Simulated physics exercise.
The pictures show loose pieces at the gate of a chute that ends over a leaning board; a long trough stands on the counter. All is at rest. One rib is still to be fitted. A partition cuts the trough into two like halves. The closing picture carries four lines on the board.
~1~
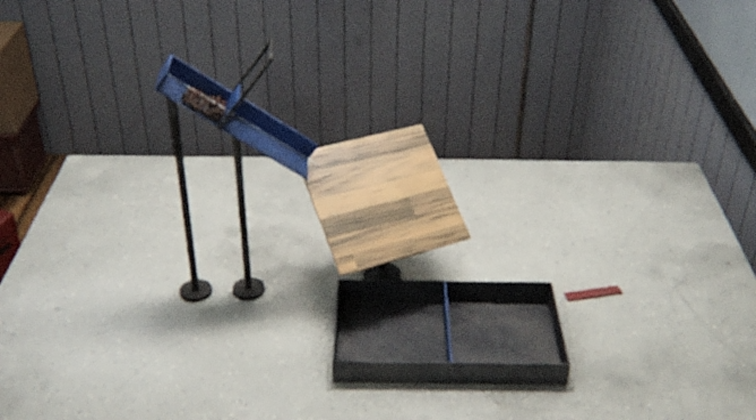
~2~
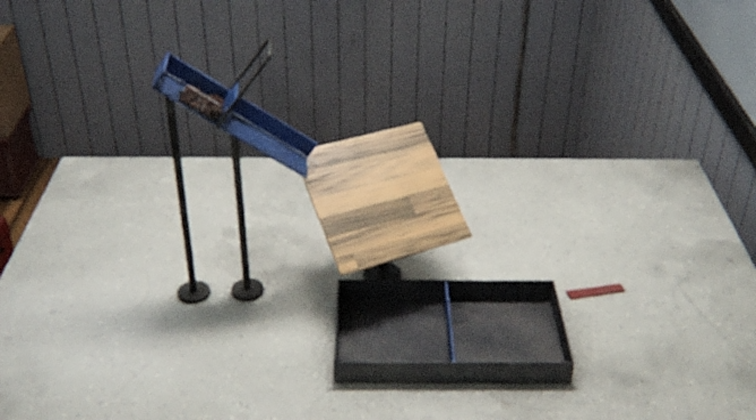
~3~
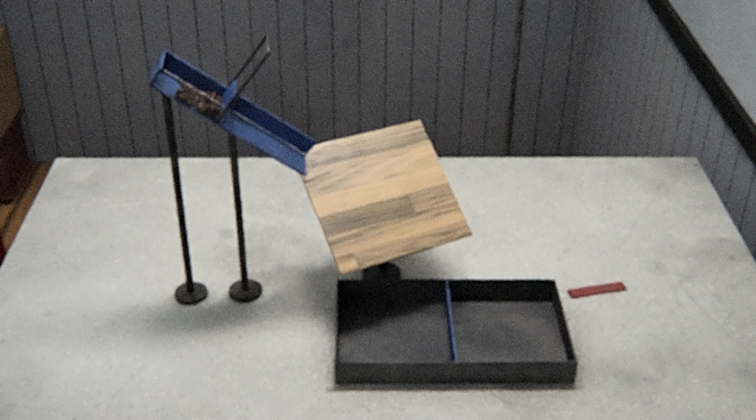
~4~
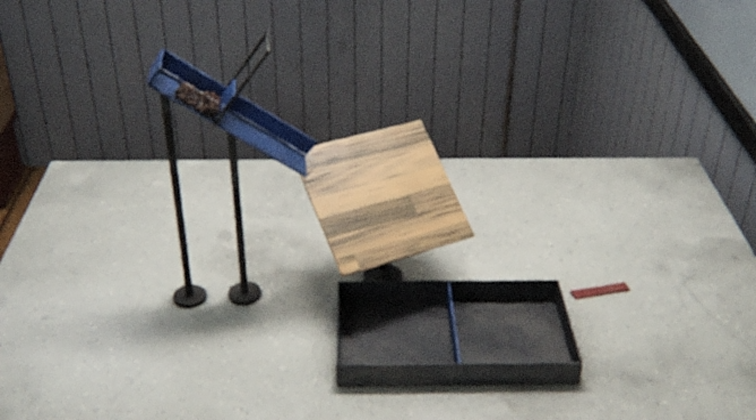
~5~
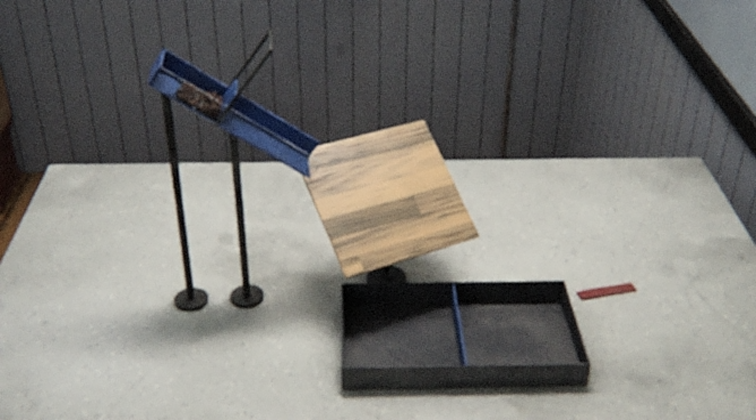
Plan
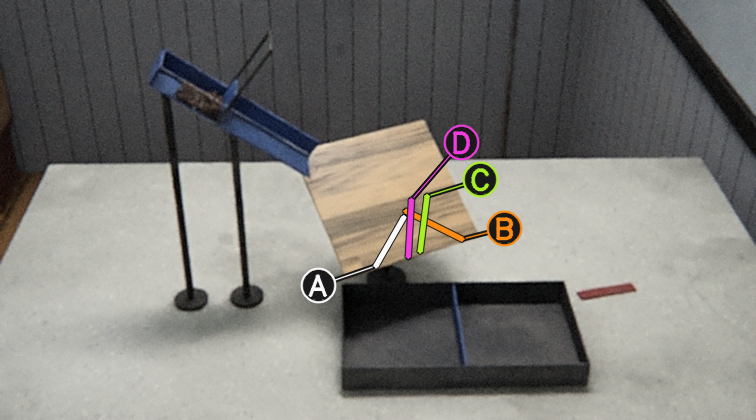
On a pale counter before a grey panelled wall, a heap of small brown pieces rests behind the gate of a sloping blue chute, above a leaning wooden board and a black divided trough. The view shifts slightly, but the pieces, gate, board and trough all stay still throughout.
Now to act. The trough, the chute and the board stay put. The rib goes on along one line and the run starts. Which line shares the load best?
Take B.
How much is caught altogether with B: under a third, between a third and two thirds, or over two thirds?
Over two thirds.
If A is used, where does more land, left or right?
The left half.
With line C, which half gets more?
More lands on the left.
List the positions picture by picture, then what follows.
In the first picture, load behind the gate at (211, 107), allspice berries; lip of the chute at (308, 170), sloping fairly steeply.
In the second picture, middle of the board at (383, 195), tilted fairly steeply; middle of its low edge at (409, 255); of its high edge at (359, 137).
In the third picture, front corners of the trough at (335, 362) and (577, 361); front end of its middle wall at (456, 362); gate still shut at (232, 92).
In the fourth picture, middle of the load at (205, 103); lip at (306, 167).
In the fifth picture, middle of the load at (207, 103); lip at (309, 168).
On the marked copy, line A from (403, 217) to (375, 265); line B from (405, 211) to (461, 239); line C from (427, 196) to (420, 251); line D from (411, 200) to (408, 256).
With A, of what is caught, most in the left half, a small part in the right.
With B, of what is caught, about half in the left half, about half in the right.
With C, of what is caught, nearly all in the left half, a small part in the right.
With D, of what is caught, nearly all in the left half, a stray few in the right.
